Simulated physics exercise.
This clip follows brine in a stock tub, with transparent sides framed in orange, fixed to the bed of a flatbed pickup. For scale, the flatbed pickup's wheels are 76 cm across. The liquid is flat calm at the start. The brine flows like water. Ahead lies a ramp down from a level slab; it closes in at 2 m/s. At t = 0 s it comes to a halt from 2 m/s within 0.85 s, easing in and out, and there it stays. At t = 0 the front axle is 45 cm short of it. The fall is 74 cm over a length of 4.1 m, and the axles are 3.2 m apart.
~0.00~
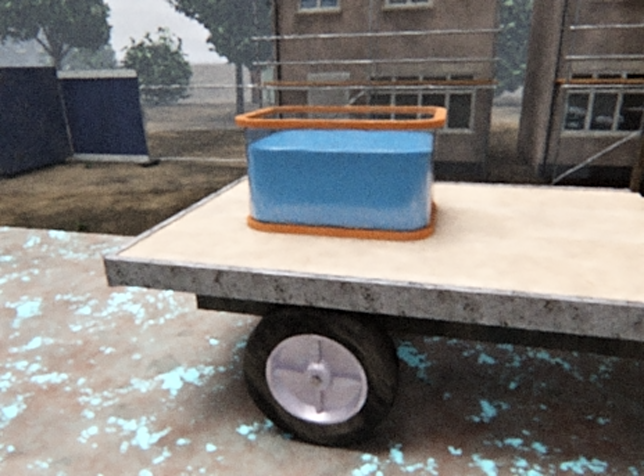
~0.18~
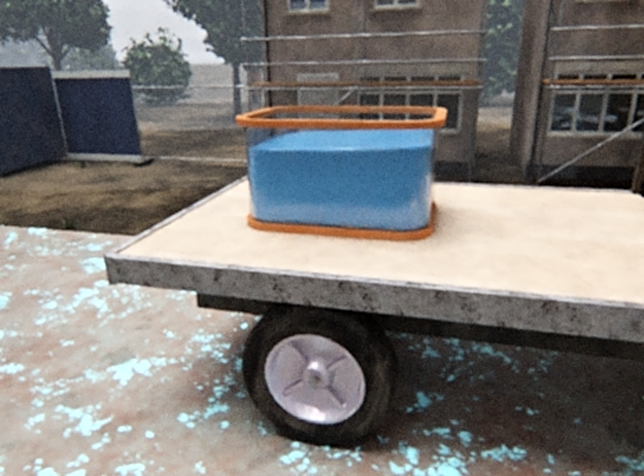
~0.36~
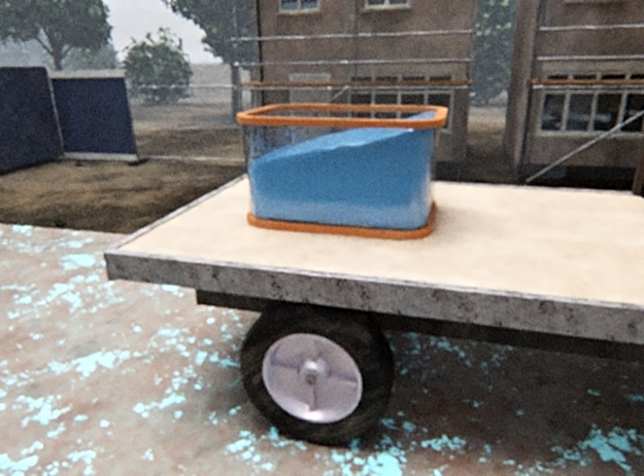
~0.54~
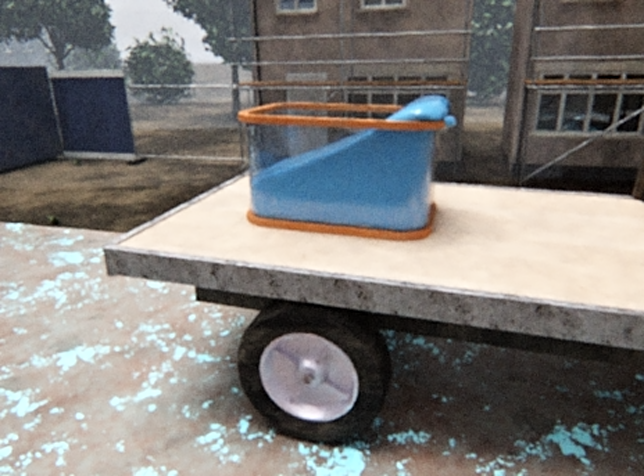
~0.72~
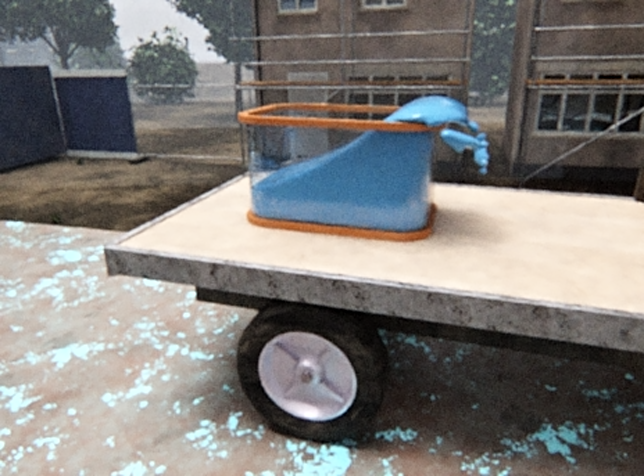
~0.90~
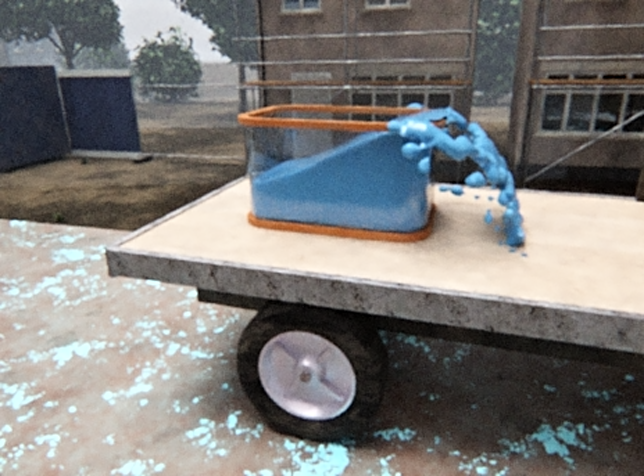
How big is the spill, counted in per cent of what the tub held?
It loses close to 11 per cent.
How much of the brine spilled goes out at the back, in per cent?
About 0 per cent.
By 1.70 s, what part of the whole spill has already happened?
About 70 per cent.
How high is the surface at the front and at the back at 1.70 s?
About 34 cm in front and 38 cm behind.
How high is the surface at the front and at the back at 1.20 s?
Front 36 cm, back 58 cm.
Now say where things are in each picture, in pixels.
The surface is at (418, 146) by the front wall; at (260, 143) by the back wall; it lies level with the rim line; the front is on the right, levels are read along the near wall; a wheel hub at (313, 386), in the first frame.
The surface is at (417, 146) by the front wall; at (260, 144) by the back wall; it lies level with the rim line, in the second frame.
The surface is at (419, 125) by the front wall; at (261, 158) by the back wall; it climbs 13° towards the front, in the third frame.
The surface is at (421, 103) by the front wall; at (263, 173) by the back wall; it climbs 25° towards the front, in the fourth frame.
The surface is at (421, 91) by the front wall; at (263, 183) by the back wall; it climbs 31° towards the front; the tub is 2° nose down; brine is coming over the front, in the fifth frame.
The surface is at (419, 111) by the front wall; at (263, 177) by the back wall; it climbs 24° towards the front; a wheel hub at (303, 382); brine is coming over the front, in the sixth frame.
Then, 1.20 s in, the surface is 35 cm up at the front and 58 cm at the back; 7 per cent is out, over the front.
Then, 1.70 s in, the surface is 34 cm up at the front and 38 cm at the back; 7 per cent is out, over the front.
Then, 2.10 s in, the surface is 57 cm up at the front and 27 cm at the back; 8 per cent is out, over the front.
Then, 3.88 s in, 11 per cent is out, over the front, 31 of 290 litres.
